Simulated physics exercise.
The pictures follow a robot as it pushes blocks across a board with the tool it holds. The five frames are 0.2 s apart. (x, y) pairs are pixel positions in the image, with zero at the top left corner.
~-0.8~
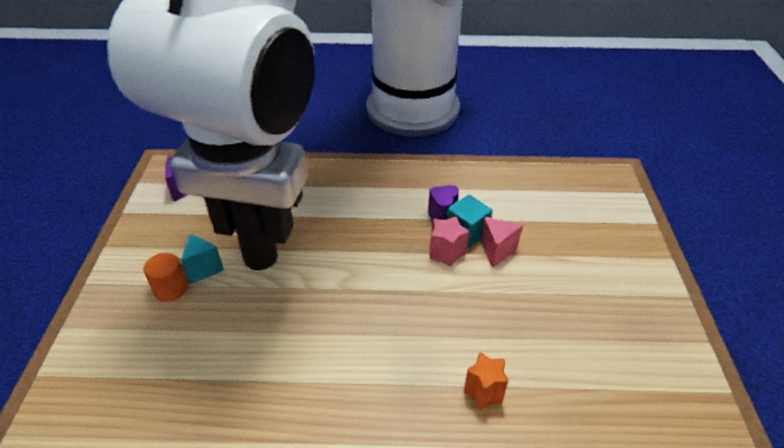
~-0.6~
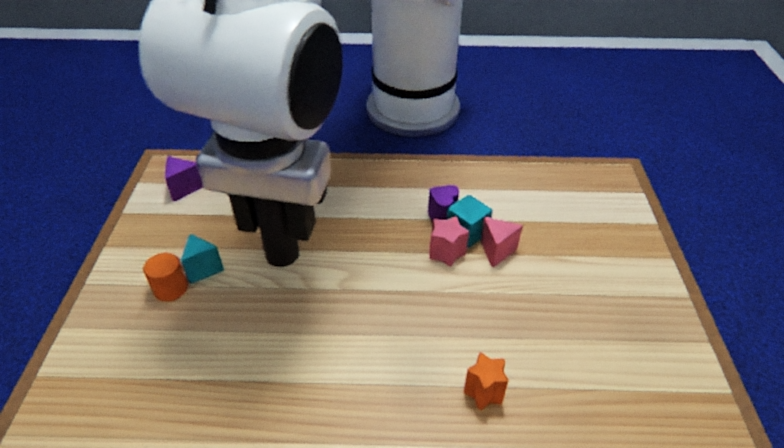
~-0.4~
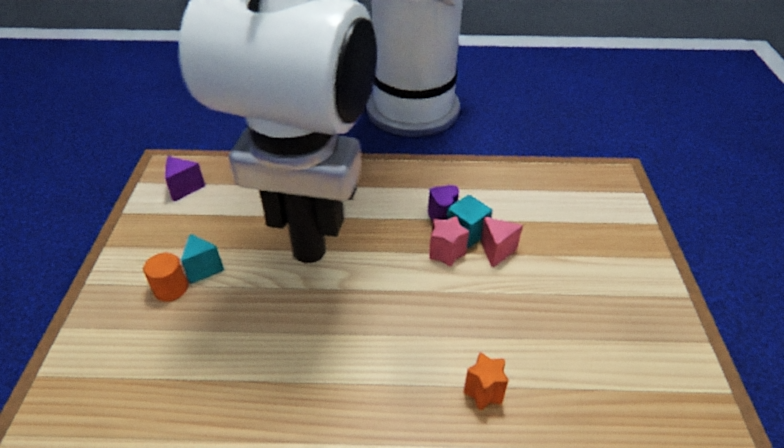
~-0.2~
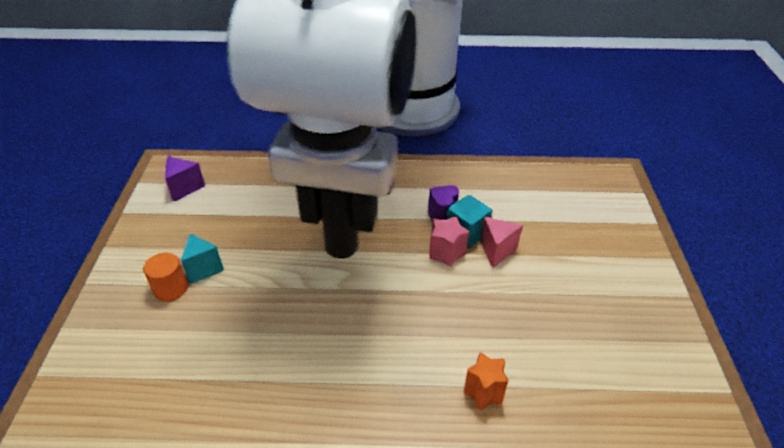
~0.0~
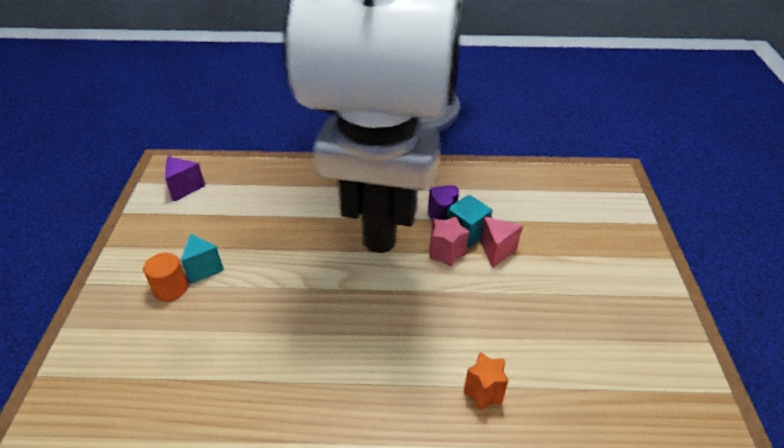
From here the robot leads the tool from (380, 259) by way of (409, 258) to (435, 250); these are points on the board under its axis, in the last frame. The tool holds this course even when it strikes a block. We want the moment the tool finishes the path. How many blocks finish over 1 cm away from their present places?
I'd say two blocks get moved.
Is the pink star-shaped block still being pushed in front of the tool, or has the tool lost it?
Looking at the end of the path, the pink star-shaped block is still being driven ahead.
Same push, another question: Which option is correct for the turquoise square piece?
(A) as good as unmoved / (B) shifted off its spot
B.
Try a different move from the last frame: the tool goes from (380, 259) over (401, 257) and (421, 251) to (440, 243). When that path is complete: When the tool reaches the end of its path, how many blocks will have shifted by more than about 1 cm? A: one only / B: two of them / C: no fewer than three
Letter B.
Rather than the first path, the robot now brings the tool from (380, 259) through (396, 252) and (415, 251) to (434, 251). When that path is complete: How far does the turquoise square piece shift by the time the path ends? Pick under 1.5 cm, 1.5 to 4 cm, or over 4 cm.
It gets moved under 1.5 cm.
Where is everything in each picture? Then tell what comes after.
Tool tip at (261, 258); block tops, purple heart block at (445, 194); pink star-shaped block at (449, 228); turquoise square piece at (470, 208), in the first picture.
Tool at (283, 255); blocks unchanged, in the second picture.
Tool at (310, 252); blocks unchanged, in the third picture.
Tool at (342, 247); blocks unchanged, in the fourth picture.
Tool at (379, 242); purple heart block at (445, 194); pink star-shaped block at (449, 228); turquoise square piece at (470, 208), in the fifth picture.
On the path given first. Halfway along, tool at (410, 240); nothing pushed yet.
At the end, tool at (437, 232); purple heart block in place; pink star-shaped block at (468, 225); turquoise square piece at (481, 204).
